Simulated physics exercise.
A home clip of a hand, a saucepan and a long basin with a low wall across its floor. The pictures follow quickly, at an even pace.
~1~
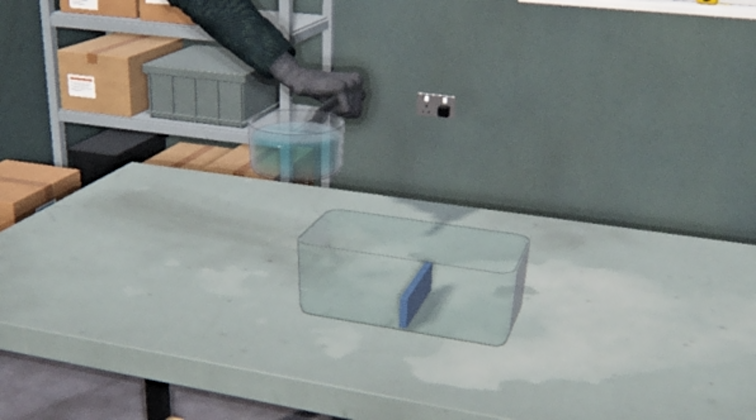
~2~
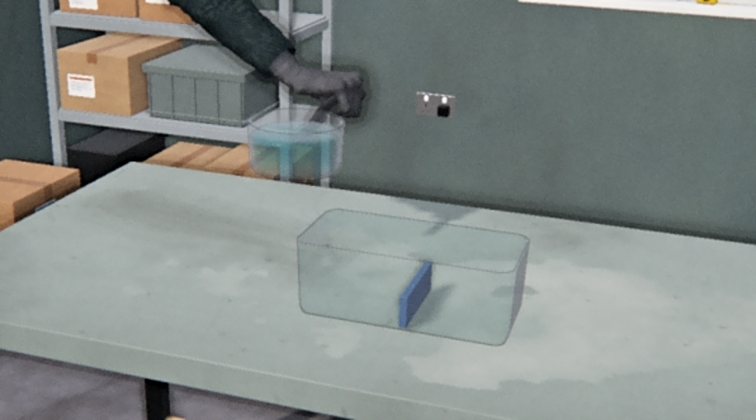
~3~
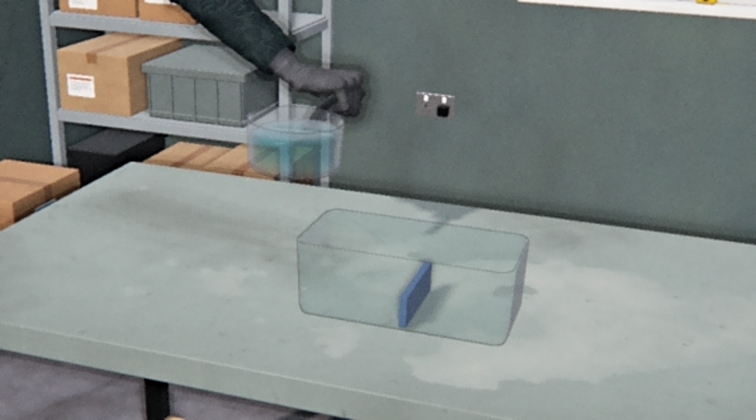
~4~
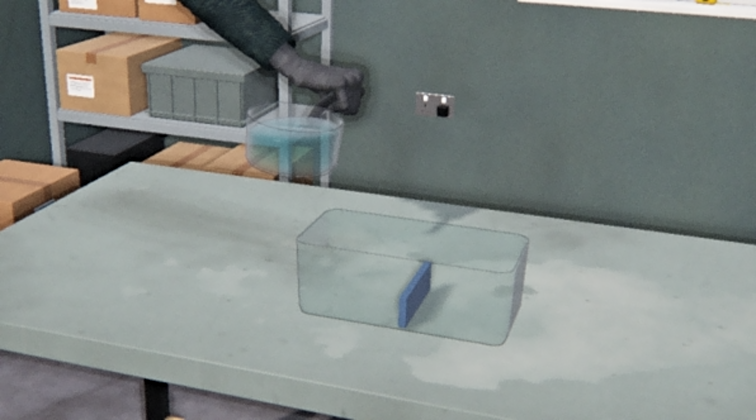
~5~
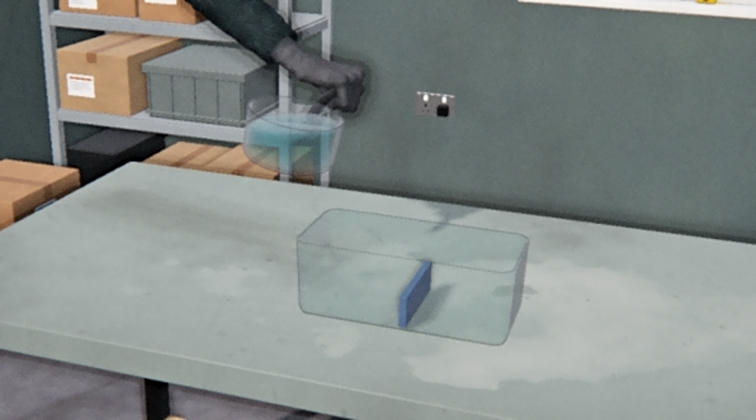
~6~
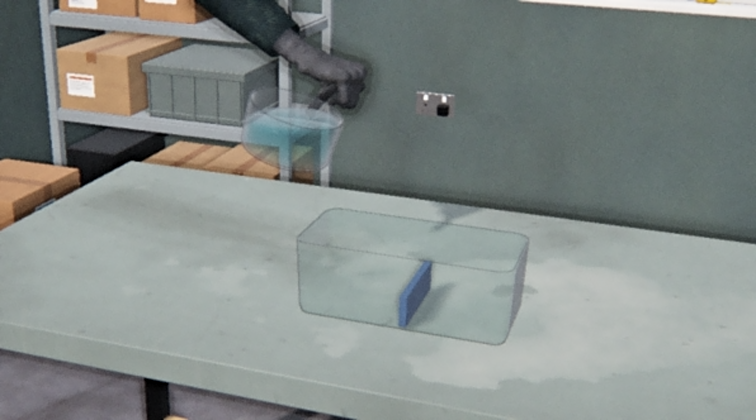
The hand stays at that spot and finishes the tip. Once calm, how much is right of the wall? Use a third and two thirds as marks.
In the end from a third to two thirds is right of the wall.
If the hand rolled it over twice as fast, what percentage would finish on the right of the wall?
Roughly 50 in a hundred.
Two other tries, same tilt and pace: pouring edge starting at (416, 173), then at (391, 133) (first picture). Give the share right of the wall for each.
Near 90 % and 90 %.
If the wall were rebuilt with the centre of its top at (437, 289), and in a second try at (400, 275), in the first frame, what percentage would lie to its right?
In turn 15 and 80 in a hundred.
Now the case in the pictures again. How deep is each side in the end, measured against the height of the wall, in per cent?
The left part 30 per cent, the right part 40.
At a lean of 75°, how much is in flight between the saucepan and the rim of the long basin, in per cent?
About 40 per cent.
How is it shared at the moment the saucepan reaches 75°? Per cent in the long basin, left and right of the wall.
Some 5 per cent left and 0 right.
A moment on, the saucepan is tipped on its side and 54 per cent is still to pour, 5 is left of the wall and 0 right of it.
Next, the saucepan is tipped right over and 7 per cent is still to pour, 28 is left of the wall and 45 right of it.
Then the saucepan is tipped right over and 0 per cent is still to pour, 48 is left of the wall and 48 right of it.
Later the saucepan is tipped right over and 0 per cent is still to pour, 49 is left of the wall and 49 right of it.
In the end 49 per cent lies left of the wall, 49 right of it and 2 outside.
